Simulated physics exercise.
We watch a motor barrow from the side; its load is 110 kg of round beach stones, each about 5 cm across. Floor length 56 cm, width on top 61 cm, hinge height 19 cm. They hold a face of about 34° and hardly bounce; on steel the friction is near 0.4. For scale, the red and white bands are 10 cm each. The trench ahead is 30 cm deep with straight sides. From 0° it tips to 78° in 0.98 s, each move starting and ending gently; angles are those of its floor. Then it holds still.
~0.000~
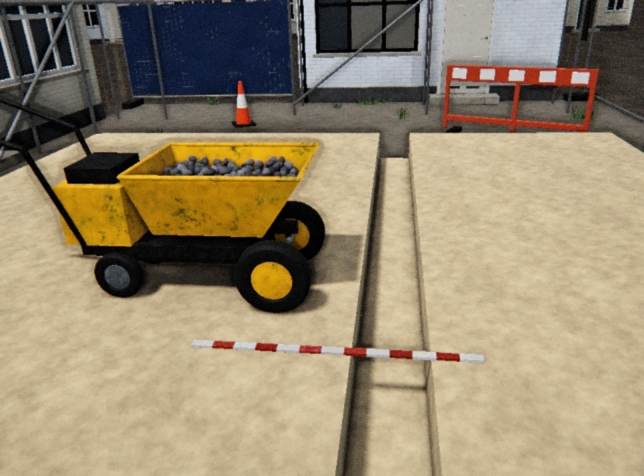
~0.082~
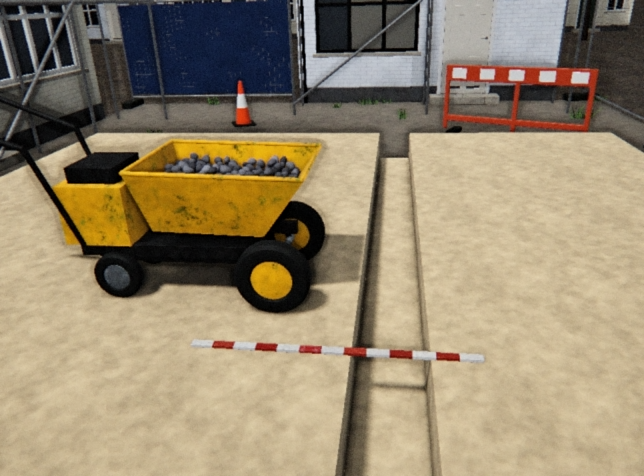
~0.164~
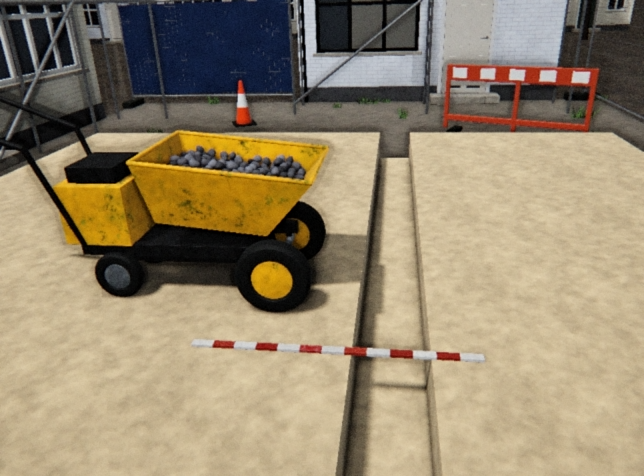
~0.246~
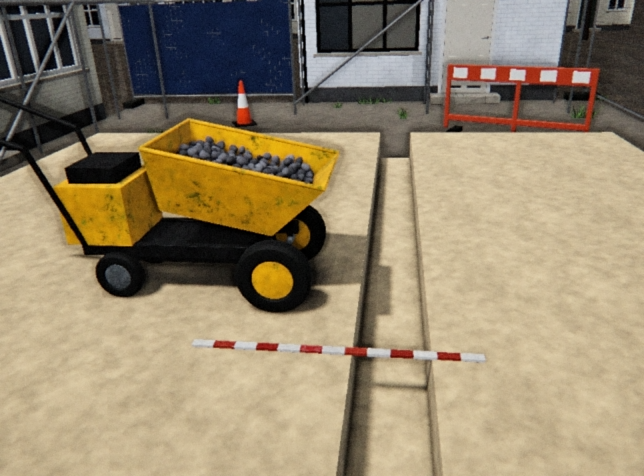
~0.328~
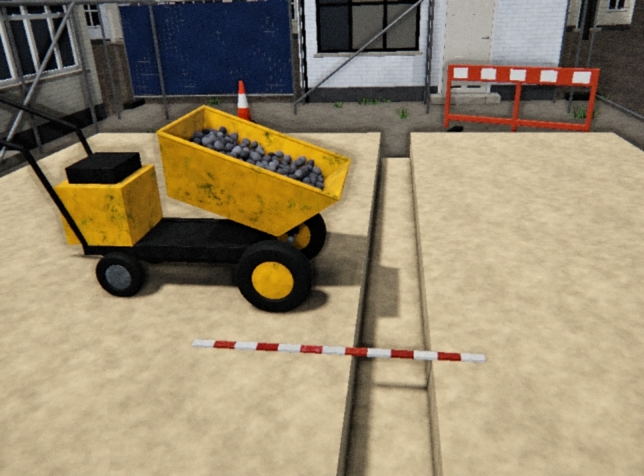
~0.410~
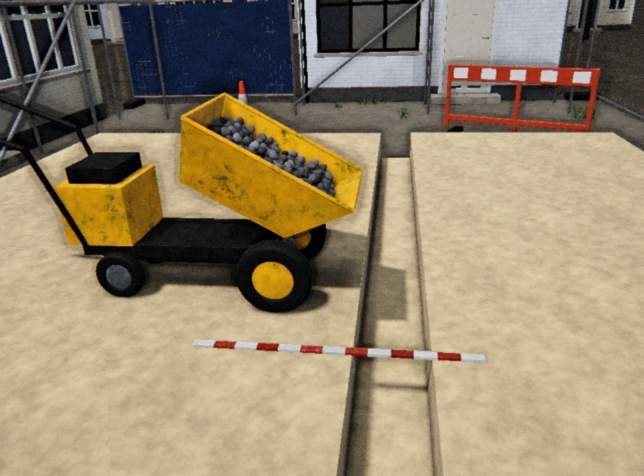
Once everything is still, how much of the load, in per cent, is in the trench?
Some 59 per cent of it.
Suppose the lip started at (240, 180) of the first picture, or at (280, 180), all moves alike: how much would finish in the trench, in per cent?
About 90 and 80 per cent.
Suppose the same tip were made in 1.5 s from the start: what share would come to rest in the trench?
Then about 65 per cent.
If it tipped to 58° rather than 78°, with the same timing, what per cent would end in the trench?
Then about 40 per cent.
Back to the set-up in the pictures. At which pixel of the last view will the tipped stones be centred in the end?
Near (418, 317).
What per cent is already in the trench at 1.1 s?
Some 25 per cent.
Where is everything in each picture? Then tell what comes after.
In the first picture, the skip is at 0°, its lip at (300, 179); the top of the load is at (234, 169).
In the second picture, the skip is at 2°, its lip at (303, 180); the top of the load is at (211, 165); the stones move at 0.3 m/s on average.
In the third picture, the skip is at 6°, its lip at (312, 183); the top of the load is at (199, 158); the stones move at 0.6 m/s on average.
In the fourth picture, the skip is at 12°, its lip at (325, 189); the top of the load is at (199, 148); the stones move at 0.8 m/s on average.
In the fifth picture, the skip is at 20°, its lip at (339, 199); the top of the load is at (209, 137); the stones move at 0.9 m/s on average.
The sixth picture shows lip at (354, 211), floor tilted 30°, highest stones at (224, 126); the stones move at 1.0 m/s on average.
After 0.7 s the floor is at 66°; 100 % in the skip; the foremost stones are at (383, 250).
After 1.1 s the floor is at 78°; 49 % in the skip, 27 % in the trench, 24 % past the trench; the foremost stones are at (487, 285).
After 1.4 s the floor is at 78°; 9 % in the skip, 50 % in the trench, 41 % past the trench; the foremost stones are at (608, 287).
After 3.4 s the floor is at 78°; 0 % in the skip, 59 % in the trench, 41 % past the trench; the foremost stones are past the picture's edge.
